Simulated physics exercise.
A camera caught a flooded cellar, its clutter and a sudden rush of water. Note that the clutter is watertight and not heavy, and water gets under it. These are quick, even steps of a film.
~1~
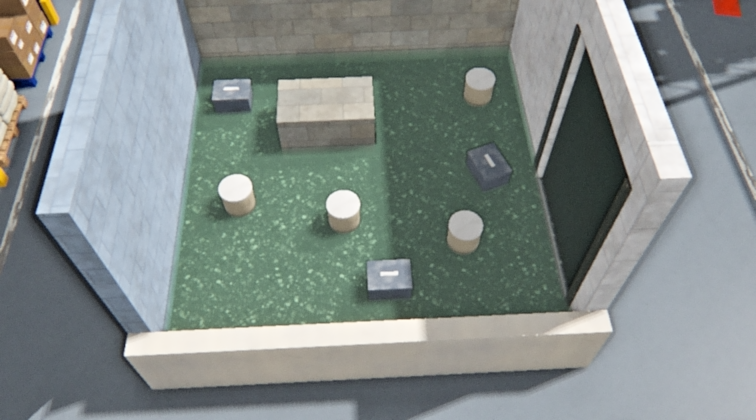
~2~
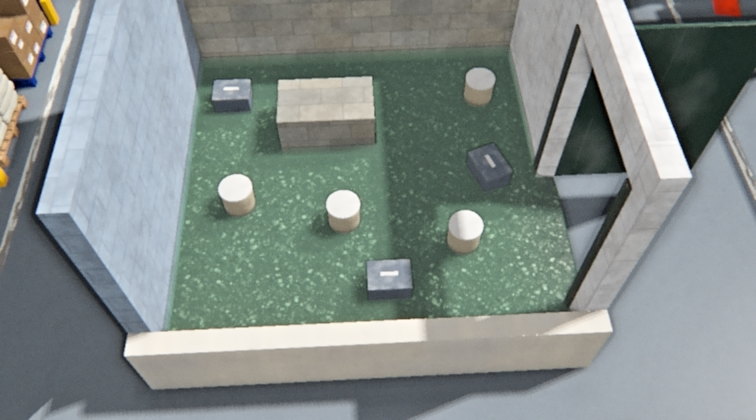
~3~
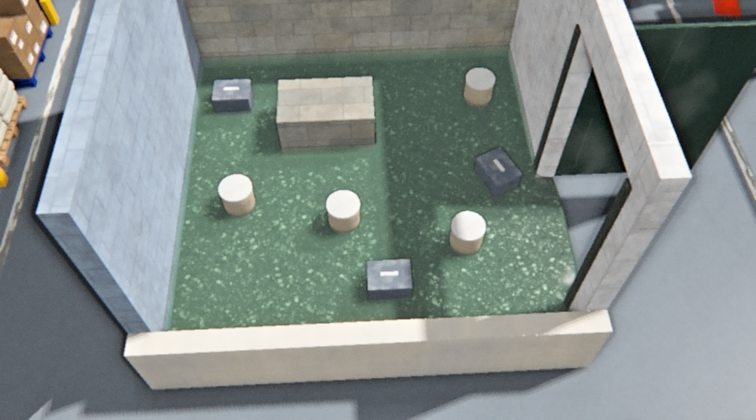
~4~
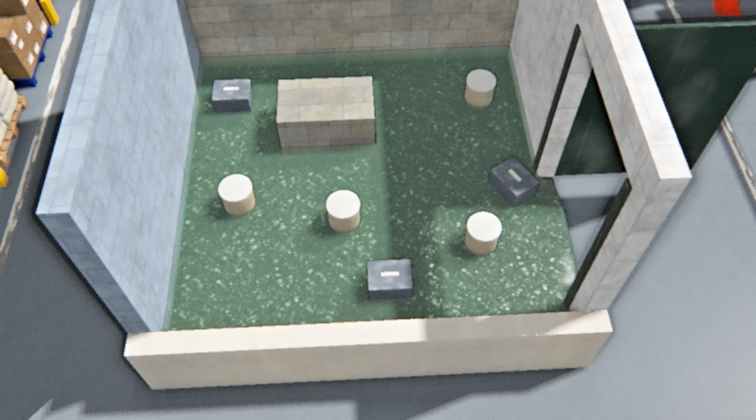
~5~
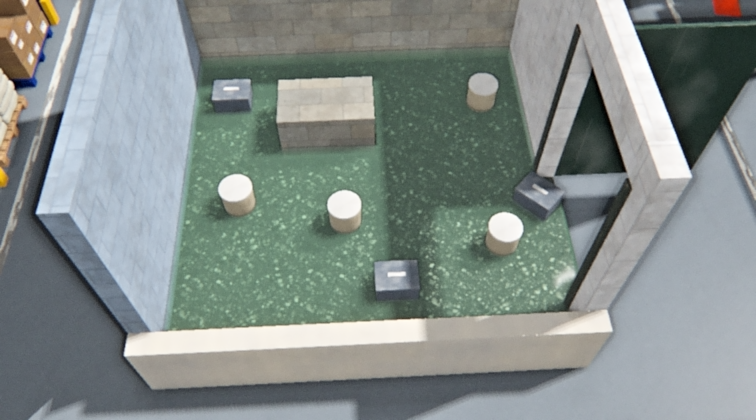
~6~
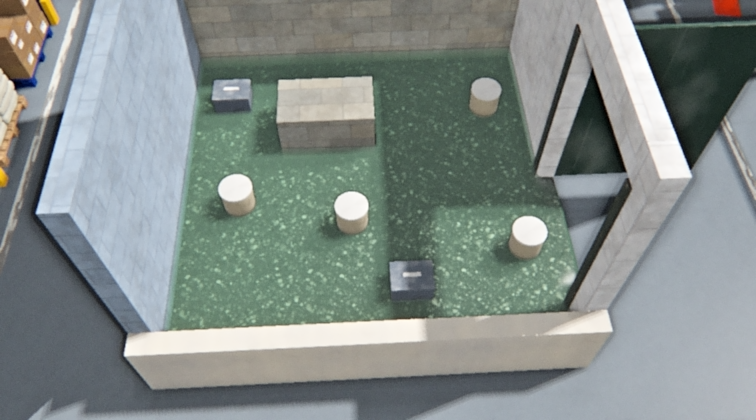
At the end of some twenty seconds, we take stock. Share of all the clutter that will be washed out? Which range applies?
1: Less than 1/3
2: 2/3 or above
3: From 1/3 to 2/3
2/3 or above.
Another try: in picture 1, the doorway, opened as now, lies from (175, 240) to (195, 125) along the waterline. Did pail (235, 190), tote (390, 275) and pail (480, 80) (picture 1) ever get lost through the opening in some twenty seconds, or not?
Object one: Leaves; object two: Leaves; object three: Remains.
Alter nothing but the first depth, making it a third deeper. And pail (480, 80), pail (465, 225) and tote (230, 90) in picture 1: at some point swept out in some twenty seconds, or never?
Object by object the verdict is leaves, leaves, never escapes.
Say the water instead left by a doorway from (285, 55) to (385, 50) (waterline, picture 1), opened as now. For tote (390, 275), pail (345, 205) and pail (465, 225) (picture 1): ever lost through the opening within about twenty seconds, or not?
In sequence - stays put, stays put, stays put.
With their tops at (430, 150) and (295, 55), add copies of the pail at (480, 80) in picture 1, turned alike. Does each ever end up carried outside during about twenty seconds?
Result, as listed: Ends up outside; never gets out.
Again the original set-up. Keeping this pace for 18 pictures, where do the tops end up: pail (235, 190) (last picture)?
(312, 212), roughly.
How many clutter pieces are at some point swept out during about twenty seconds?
The figure is 5.
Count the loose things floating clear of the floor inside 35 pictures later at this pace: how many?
That adds up to 2.
A moment on, 2 of 7 are out; 5 afloat.
Next, 5 of 7 are out; 2 afloat.
Later, 5 of 7 are out; 2 afloat.
In the end, 5 of 7 are out; 1 afloat.
